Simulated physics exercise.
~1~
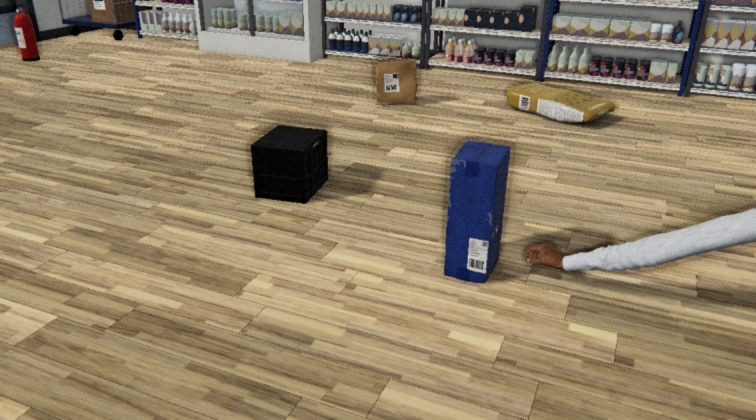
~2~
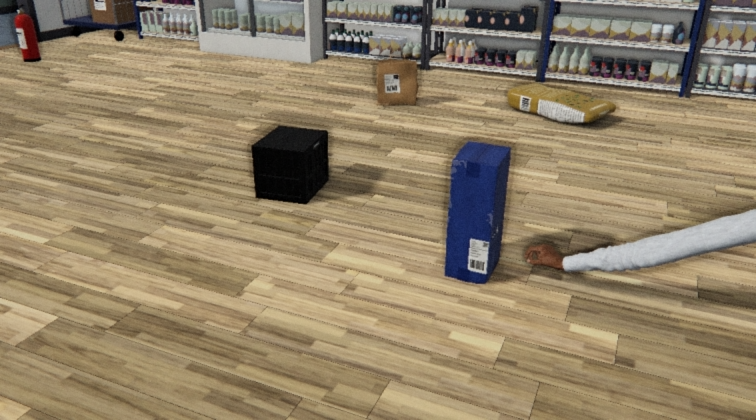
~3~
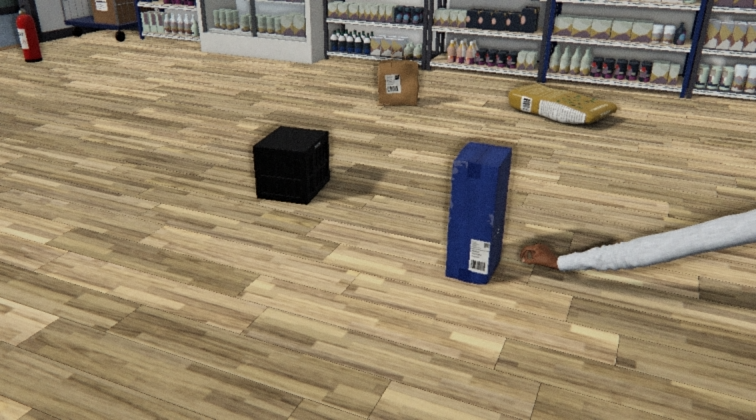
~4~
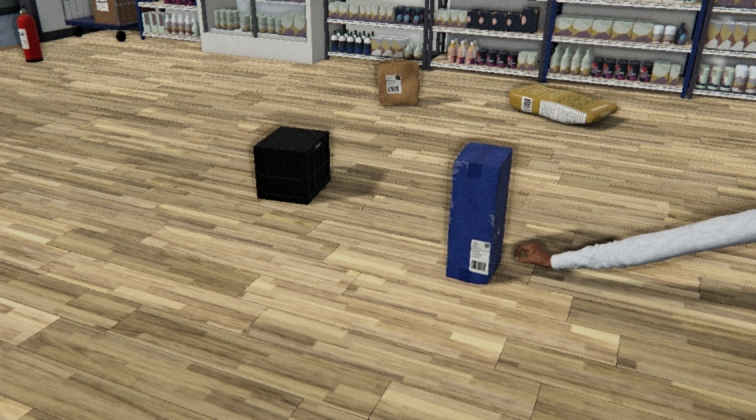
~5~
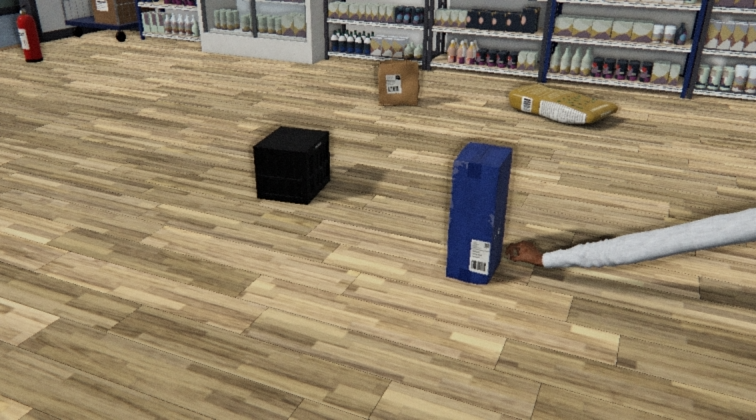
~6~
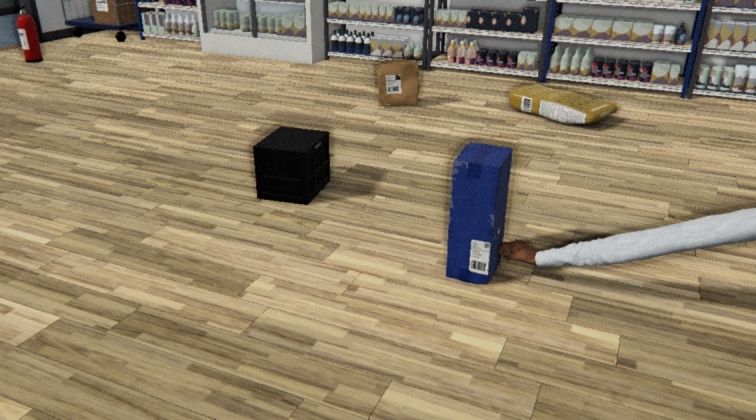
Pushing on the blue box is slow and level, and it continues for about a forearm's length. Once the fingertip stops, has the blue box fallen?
No.
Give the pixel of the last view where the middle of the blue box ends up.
The object finishes roughly at pixel (399, 199).
Then, 0.20 s on from there, blue box shifted a little near (465, 211).
Then, 0.50 s on from there, blue box shifted about its own width near (442, 207).
Then, 0.80 s on from there, blue box shifted about its own width near (419, 202).
Then, 1.00 s on from there, blue box shifted about its own width near (403, 199).
In the end, moved from the start, blue box. At the end, from the last picture's camera, blue box near (399, 199).
